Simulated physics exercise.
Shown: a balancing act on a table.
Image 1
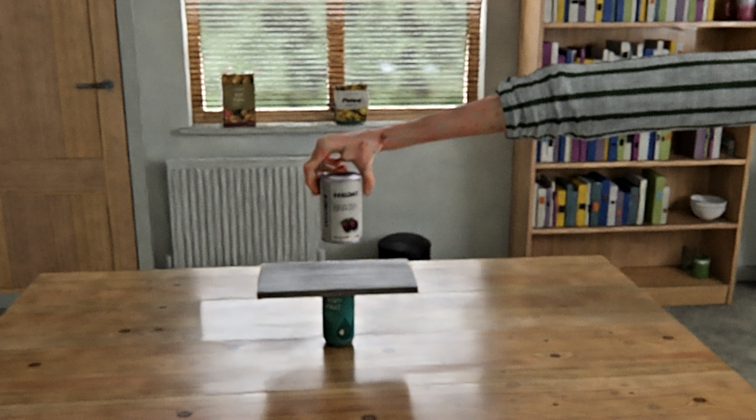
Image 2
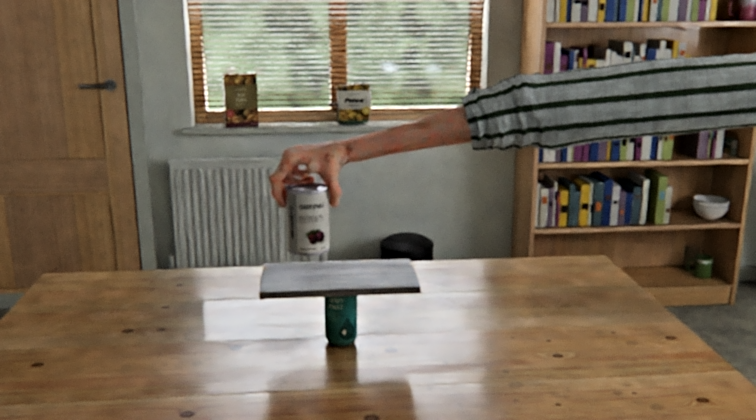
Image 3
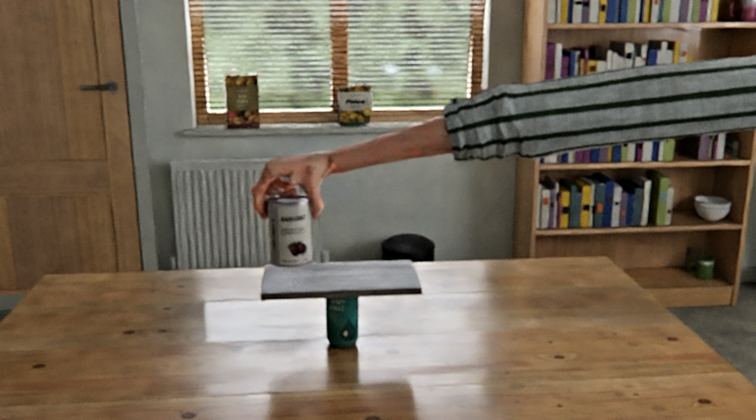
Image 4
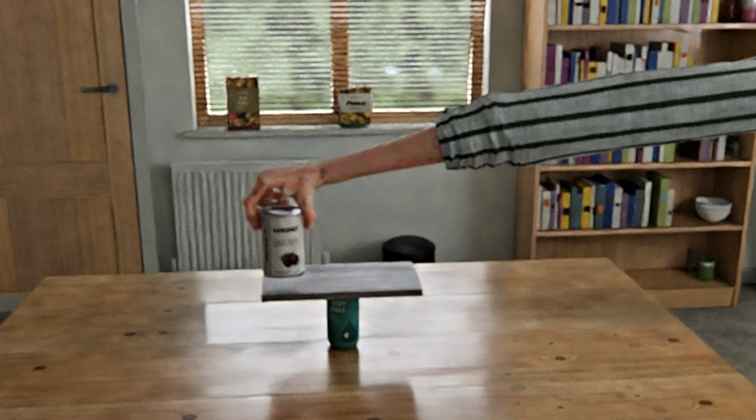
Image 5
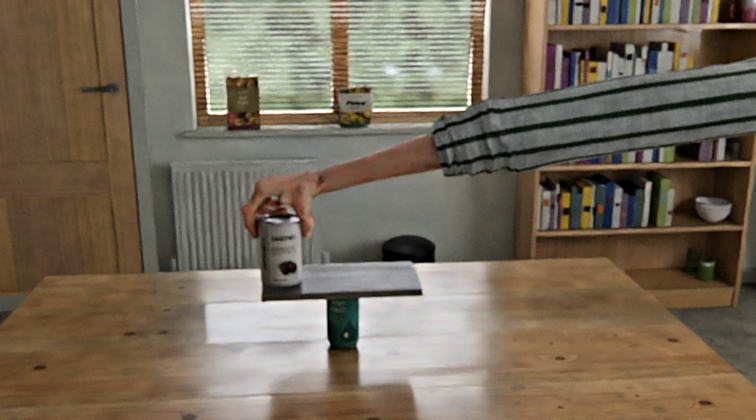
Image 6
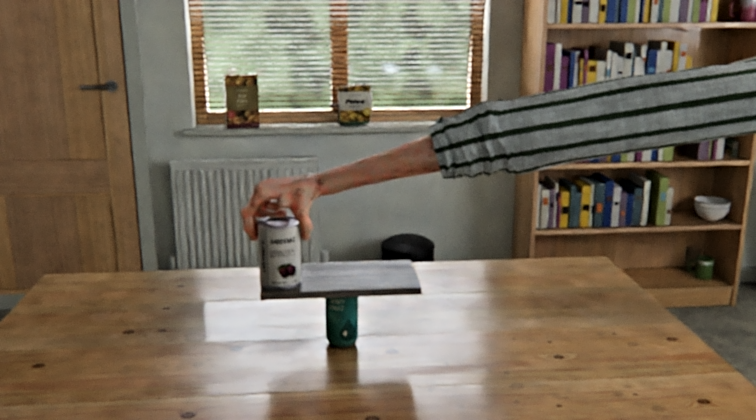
In a room with a wooden table, a grey board rests across an upright turquoise can. A hand in a striped sleeve holds a white tin above the board, then moves it left and lowers it onto the board's left end, where the fingers stay around its top.
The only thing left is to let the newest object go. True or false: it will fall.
True.
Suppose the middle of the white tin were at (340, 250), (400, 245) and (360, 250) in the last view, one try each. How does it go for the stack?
The first time it stays standing, the second time it collapses, and the third time it stays standing.
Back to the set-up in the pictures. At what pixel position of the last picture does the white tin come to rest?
It finishes at about (196, 344).
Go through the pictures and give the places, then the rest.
On its way; white tin (341, 207); turquoise can (339, 312), in the first picture.
On its way; white tin (308, 218); turquoise can (341, 312), in the second picture.
On its way; white tin (290, 230); turquoise can (342, 313), in the third picture.
On its way; white tin (283, 241); turquoise can (343, 315), in the fourth picture.
On its way; white tin (281, 249); turquoise can (343, 314), in the fifth picture.
In place under the hand; white tin (280, 252); turquoise can (342, 313), in the sixth picture.
Then, 0.50 s later than the last frame, white tin now fallen; grey board tilted by 57°.
Then, 0.70 s later than the last frame, grey board tilted by 45°.
When it is over, fallen, grey board and white tin; turquoise can as before. End places, in pixels of the last picture, white tin near (196, 344). The stack comes apart.
